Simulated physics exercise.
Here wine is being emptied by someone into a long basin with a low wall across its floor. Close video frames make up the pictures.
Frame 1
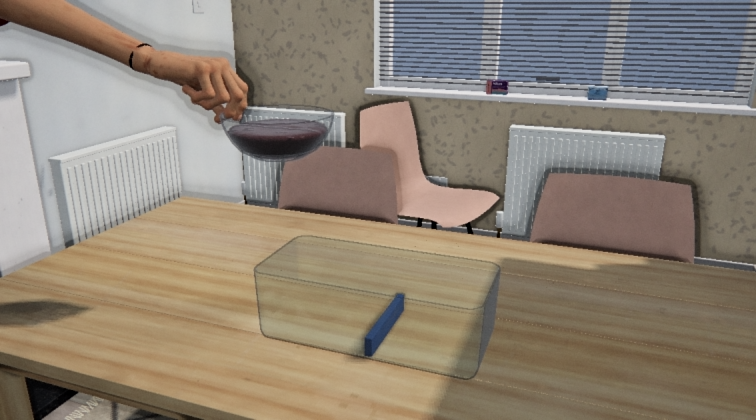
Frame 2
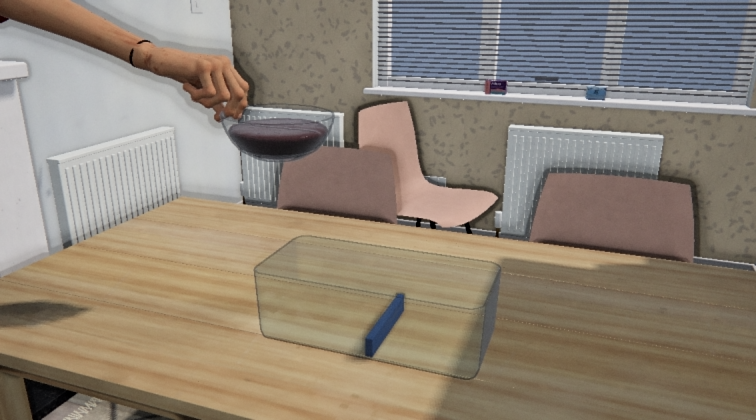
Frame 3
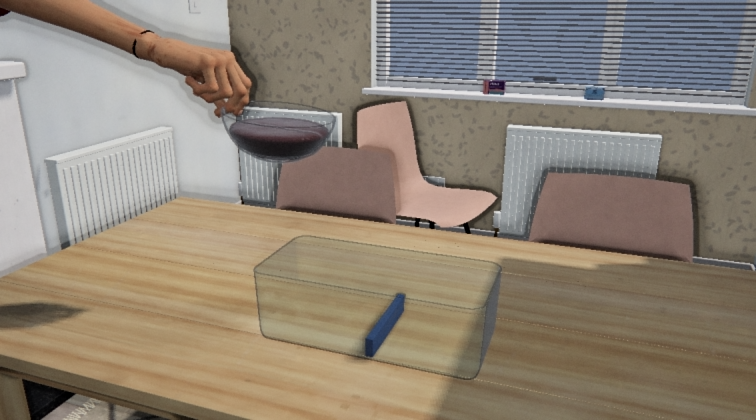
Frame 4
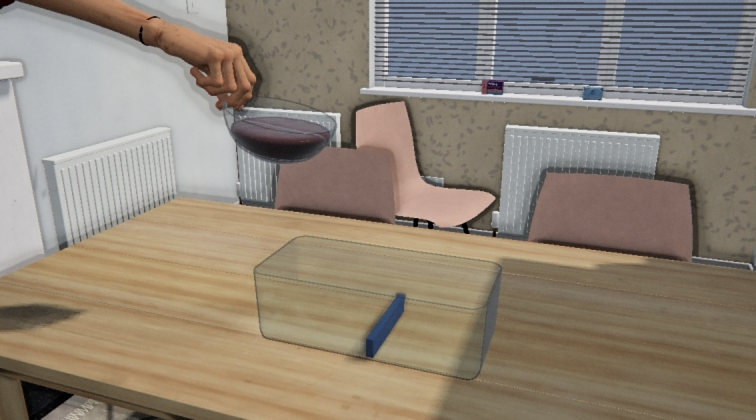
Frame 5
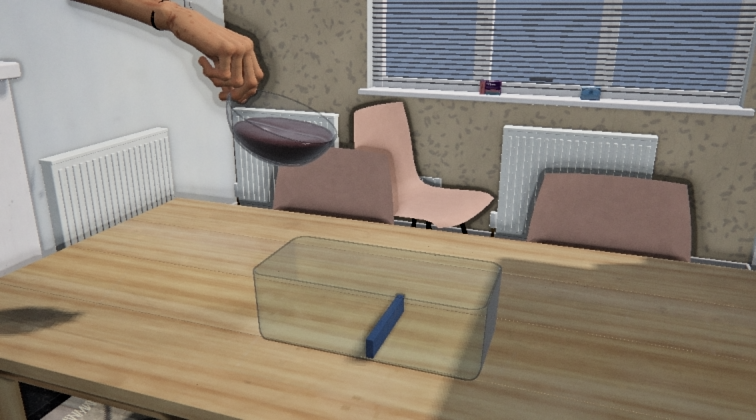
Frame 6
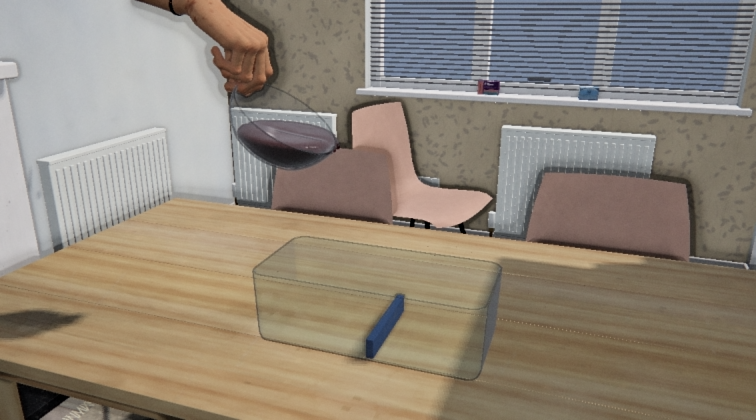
The video shows a hand holding a clear bowl of dark wine above a wooden table, beside and above a long transparent basin with a low blue wall inside, first nearly level, then tilting steadily toward the right.
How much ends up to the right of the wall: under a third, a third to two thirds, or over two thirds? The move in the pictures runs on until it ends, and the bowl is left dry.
Under a third.
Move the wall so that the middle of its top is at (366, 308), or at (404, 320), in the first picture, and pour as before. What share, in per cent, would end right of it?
First try 50 per cent, second try 20 per cent.
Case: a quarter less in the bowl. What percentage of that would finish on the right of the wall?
Close to 10 per cent.
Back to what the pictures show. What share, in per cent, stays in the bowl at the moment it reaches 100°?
I'd put it at some 5 in a hundred.
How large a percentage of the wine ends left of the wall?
Some 80 per cent.
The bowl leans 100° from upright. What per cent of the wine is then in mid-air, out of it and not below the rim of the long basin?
45 %.
A moment on, the bowl is tipped right over and 3 per cent is still to pour, 49 is left of the wall and 3 right of it.
Next, the bowl is tipped right over and 0 per cent is still to pour, 80 is left of the wall and 12 right of it.
Then the bowl is tipped right over and 0 per cent is still to pour, 80 is left of the wall and 14 right of it.
Later the bowl is tipped right over and 0 per cent is still to pour, 79 is left of the wall and 16 right of it.
At rest 79 per cent lies left of the wall, 16 right of it and 6 outside.
